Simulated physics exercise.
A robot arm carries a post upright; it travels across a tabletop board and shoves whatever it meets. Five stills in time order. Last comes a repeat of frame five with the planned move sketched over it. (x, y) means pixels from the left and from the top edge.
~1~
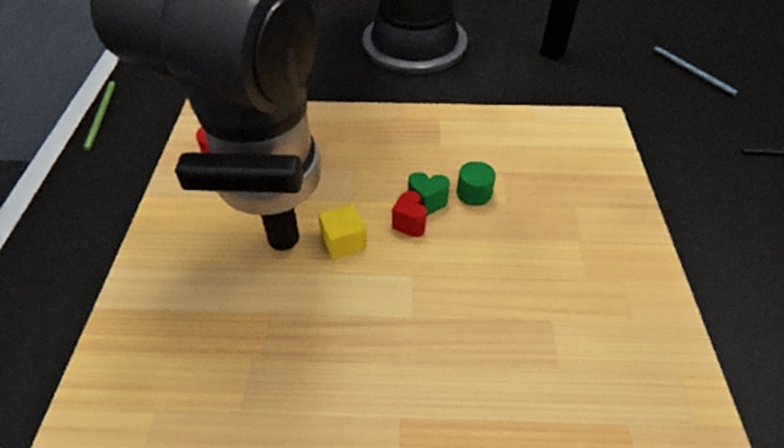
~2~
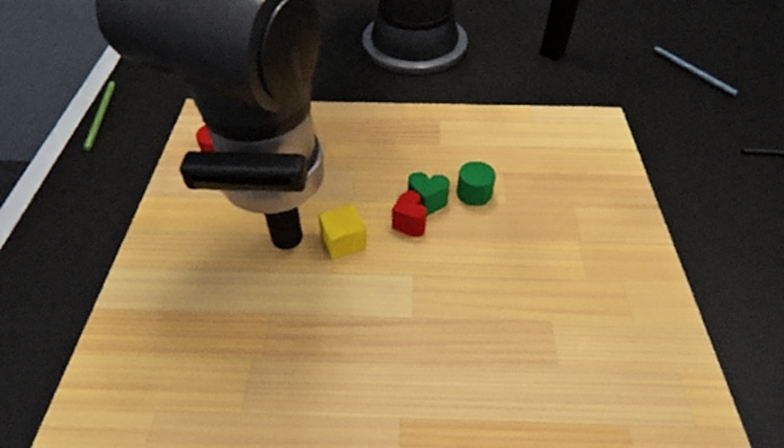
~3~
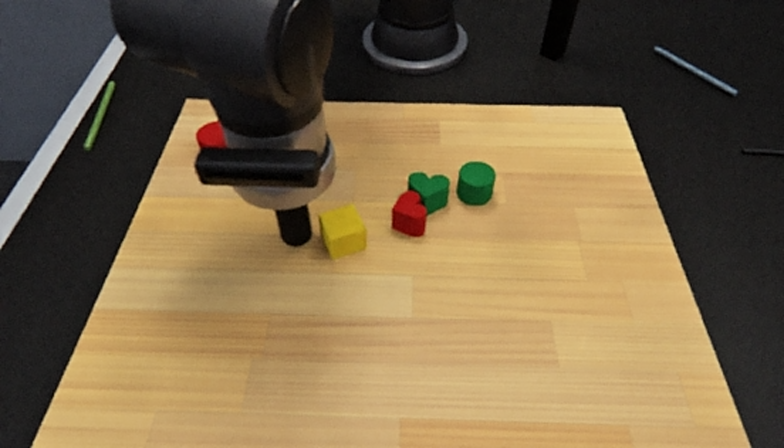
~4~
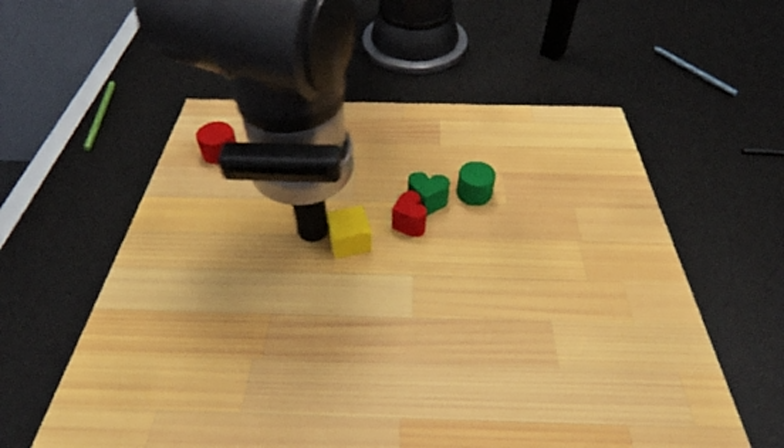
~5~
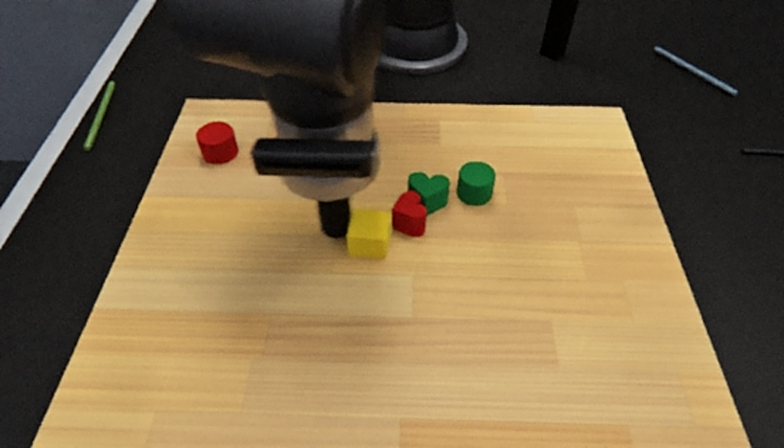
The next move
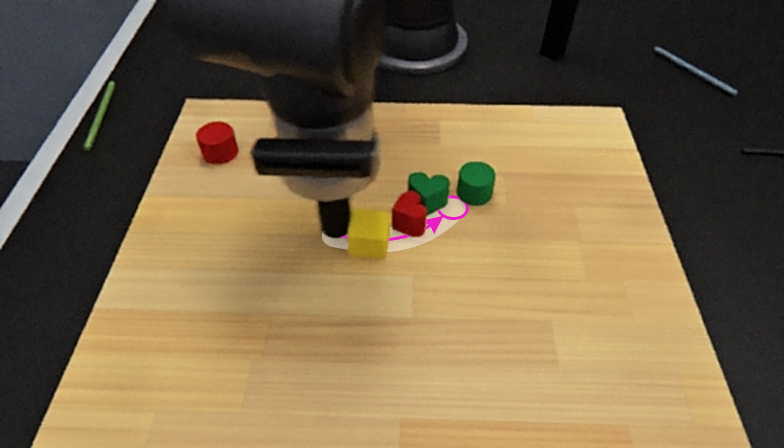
Robot arm moving right across a wooden board, its black post nudging a yellow block toward red and green heart-shaped blocks.
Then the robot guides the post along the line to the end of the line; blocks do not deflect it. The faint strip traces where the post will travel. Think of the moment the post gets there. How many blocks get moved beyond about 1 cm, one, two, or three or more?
Three or more blocks.
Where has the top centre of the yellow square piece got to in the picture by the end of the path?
The centre of its top will be at (433, 238).
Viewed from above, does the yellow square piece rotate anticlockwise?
Going by the path, no.
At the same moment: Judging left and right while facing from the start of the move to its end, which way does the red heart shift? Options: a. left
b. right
Answer: A.
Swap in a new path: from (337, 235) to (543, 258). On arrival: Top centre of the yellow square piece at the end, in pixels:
Its top centre lands on (474, 260).
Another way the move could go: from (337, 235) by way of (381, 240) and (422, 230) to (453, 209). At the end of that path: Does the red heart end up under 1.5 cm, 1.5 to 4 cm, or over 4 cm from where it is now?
The answer is over 4 cm.
Path on the board, from (337, 235) by way of (381, 240) and (423, 230) to (453, 207).
What follows on the original path. One third of the way, post (382, 232); yellow square piece (413, 235), turned 25° clockwise.
Two thirds of the way, post (424, 222); yellow square piece (433, 238), turned 60° clockwise; red heart (442, 189), turned 30° anticlockwise; green heart (443, 165), turned 25° anticlockwise.
At the end, post (453, 200); yellow square piece (433, 238), turned 60° clockwise; red heart (473, 170), turned 20° anticlockwise; green heart (453, 150), turned 80° anticlockwise; green disc (500, 160).
